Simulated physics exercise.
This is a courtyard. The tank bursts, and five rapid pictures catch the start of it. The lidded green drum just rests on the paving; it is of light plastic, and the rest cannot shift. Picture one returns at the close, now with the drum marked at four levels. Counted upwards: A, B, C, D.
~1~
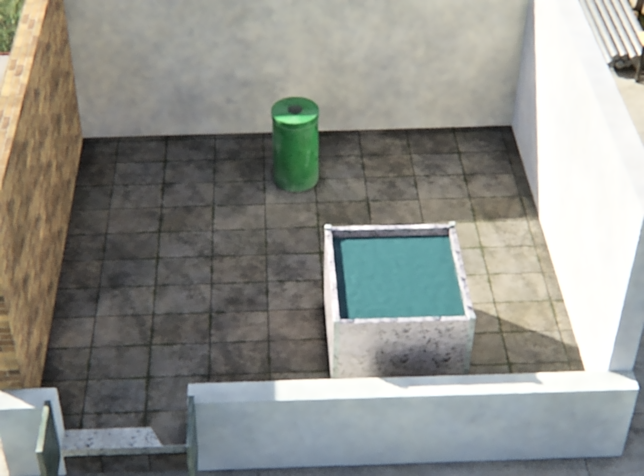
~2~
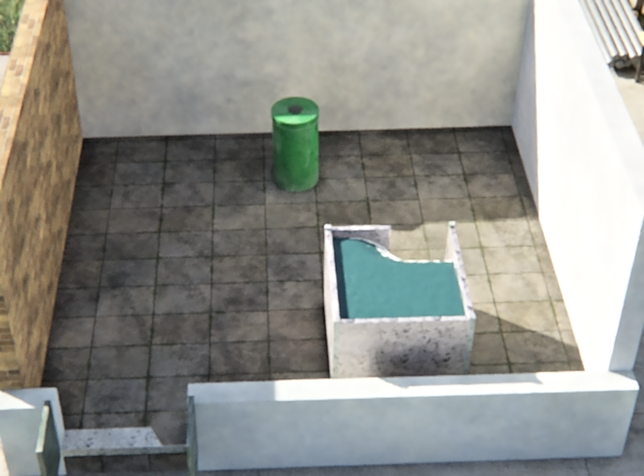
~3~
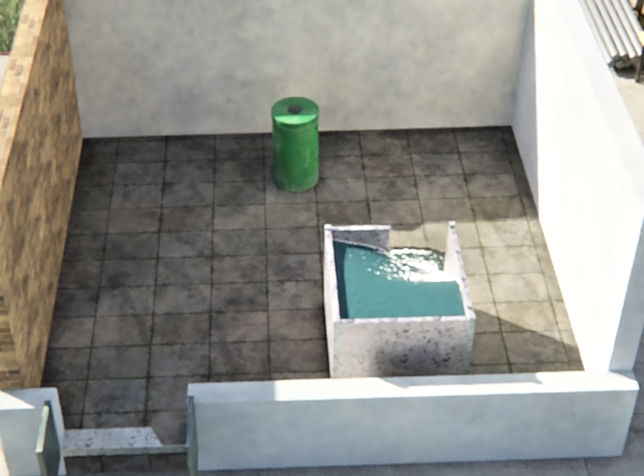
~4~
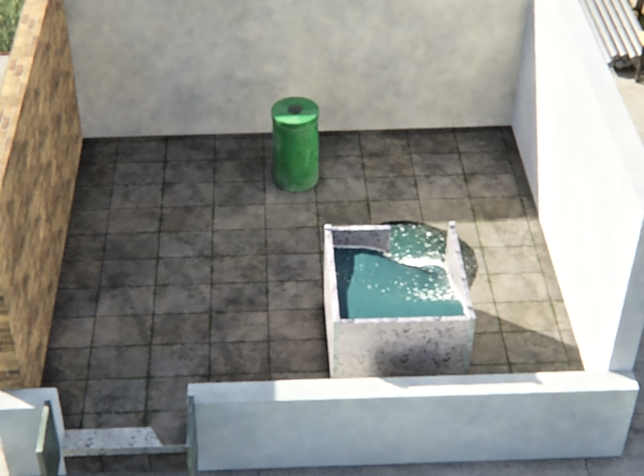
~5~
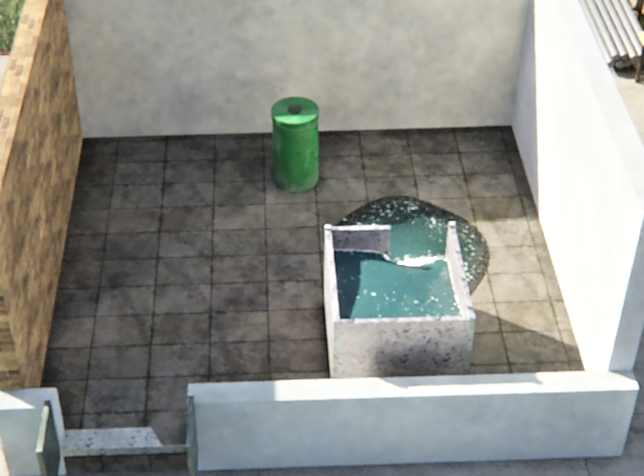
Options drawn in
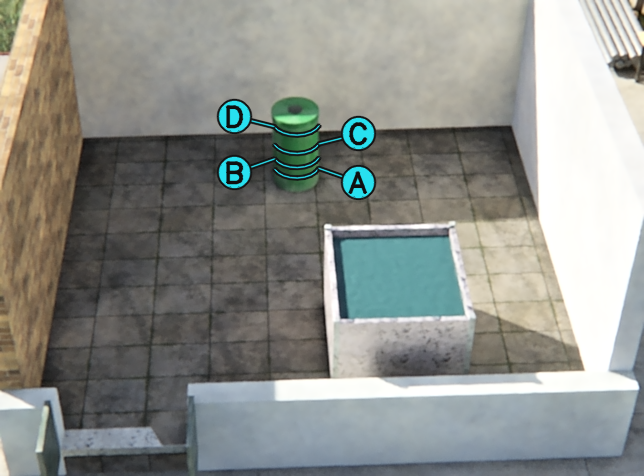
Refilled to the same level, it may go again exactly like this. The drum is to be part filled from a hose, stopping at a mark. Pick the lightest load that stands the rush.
Level A just does it.
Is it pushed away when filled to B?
No, that is safe.
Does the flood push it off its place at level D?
No, that is safe.
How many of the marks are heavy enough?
All of the four.
On the marked copy, A at (297, 178); B at (297, 167); C at (297, 153); D at (297, 135); from the bottom up A, B, C, D.
For level A, it shifts by a finger or two and stays.
For level B, it does not move.
For level C, it does not move.
For level D, it does not move.
